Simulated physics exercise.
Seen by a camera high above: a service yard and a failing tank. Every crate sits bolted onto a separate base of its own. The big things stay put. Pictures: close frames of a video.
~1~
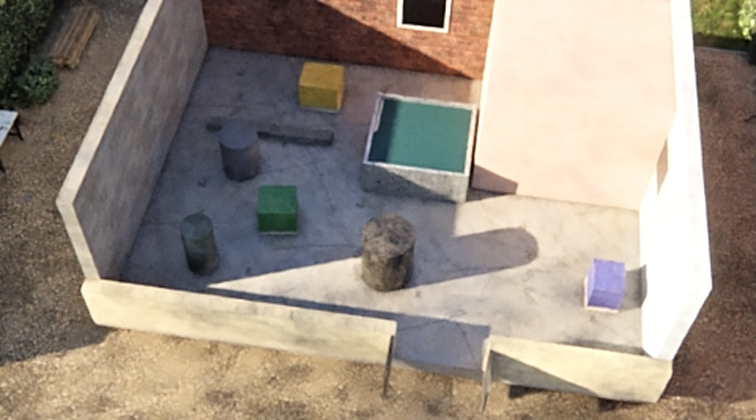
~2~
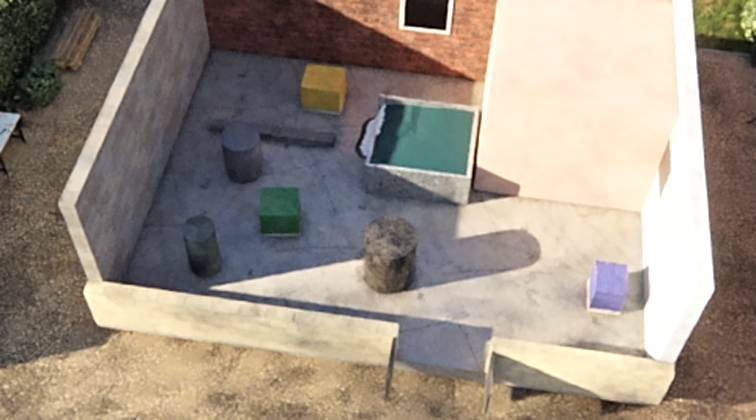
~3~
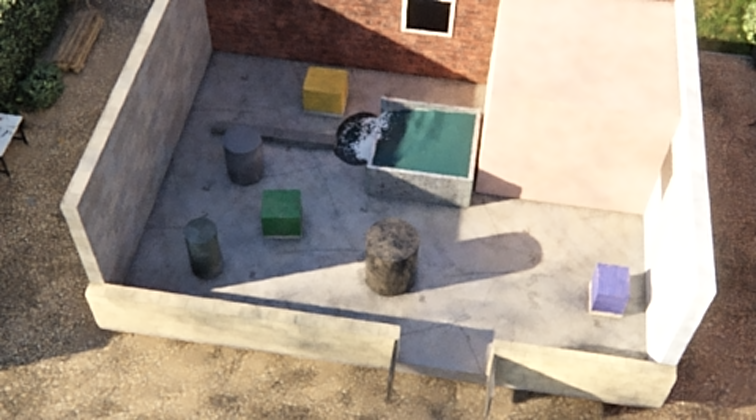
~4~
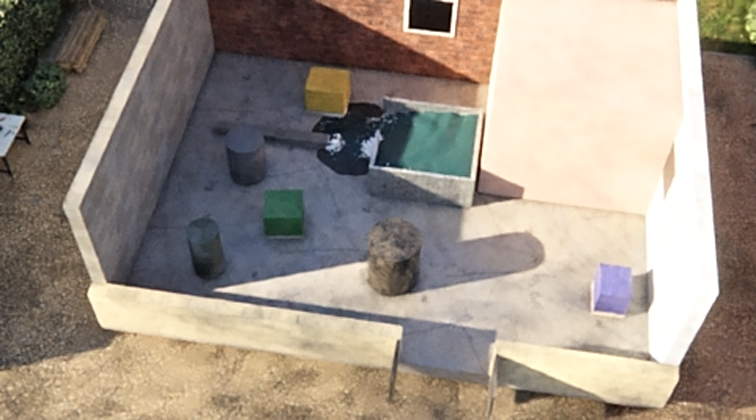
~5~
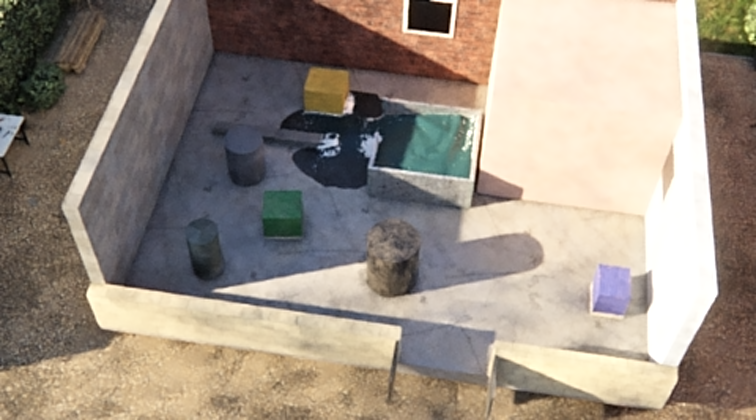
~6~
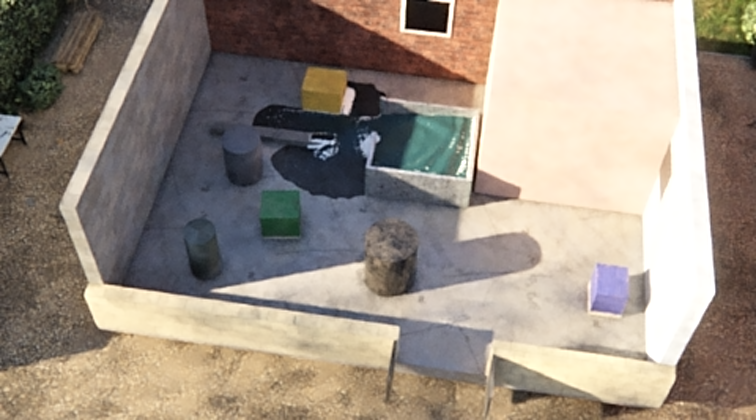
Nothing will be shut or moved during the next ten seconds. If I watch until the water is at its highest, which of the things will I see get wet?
Outcome: The blue crate is left alone by the water; the yellow crate is lapped by the water; the green crate is lapped by the water.
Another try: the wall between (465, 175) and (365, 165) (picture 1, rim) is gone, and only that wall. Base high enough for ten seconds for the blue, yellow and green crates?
In my view the blue crate gets reached; as for the yellow crate, it is never reached; the green crate gets reached.
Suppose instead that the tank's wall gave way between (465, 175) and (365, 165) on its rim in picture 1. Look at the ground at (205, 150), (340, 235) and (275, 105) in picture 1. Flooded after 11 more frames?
Those three come out moisture-free, soaked and moisture-free, one after another.
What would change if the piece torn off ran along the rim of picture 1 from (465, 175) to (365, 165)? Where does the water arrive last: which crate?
That is the yellow one.
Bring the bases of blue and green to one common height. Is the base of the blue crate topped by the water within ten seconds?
Then: The blue one is spared.
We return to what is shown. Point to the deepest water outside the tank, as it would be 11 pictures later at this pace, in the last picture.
Estimated pixel: (191, 106).
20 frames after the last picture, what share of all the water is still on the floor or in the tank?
Near 100 in a hundred.
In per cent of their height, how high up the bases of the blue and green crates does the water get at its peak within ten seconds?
Peak levels: Approx. 0 % then 210 %.
A moment on, water covers 20 % of the floor; the blue crate not reached, the yellow crate water round its plinth, the green crate water round its plinth.
Next, water covers 35 % of the floor; the blue crate not reached, the yellow crate water round its plinth, the green crate water round its plinth.
Then, water covers 40 % of the floor; the blue crate not reached, the yellow crate water round its plinth, the green crate water round its plinth.
Later, water covers 55 % of the floor; the blue crate not reached, the yellow crate water round its plinth, the green crate water round its plinth.
In the end, water covers 80 % of the floor; the blue crate stayed above the water, the yellow crate was topped, the green crate was topped.
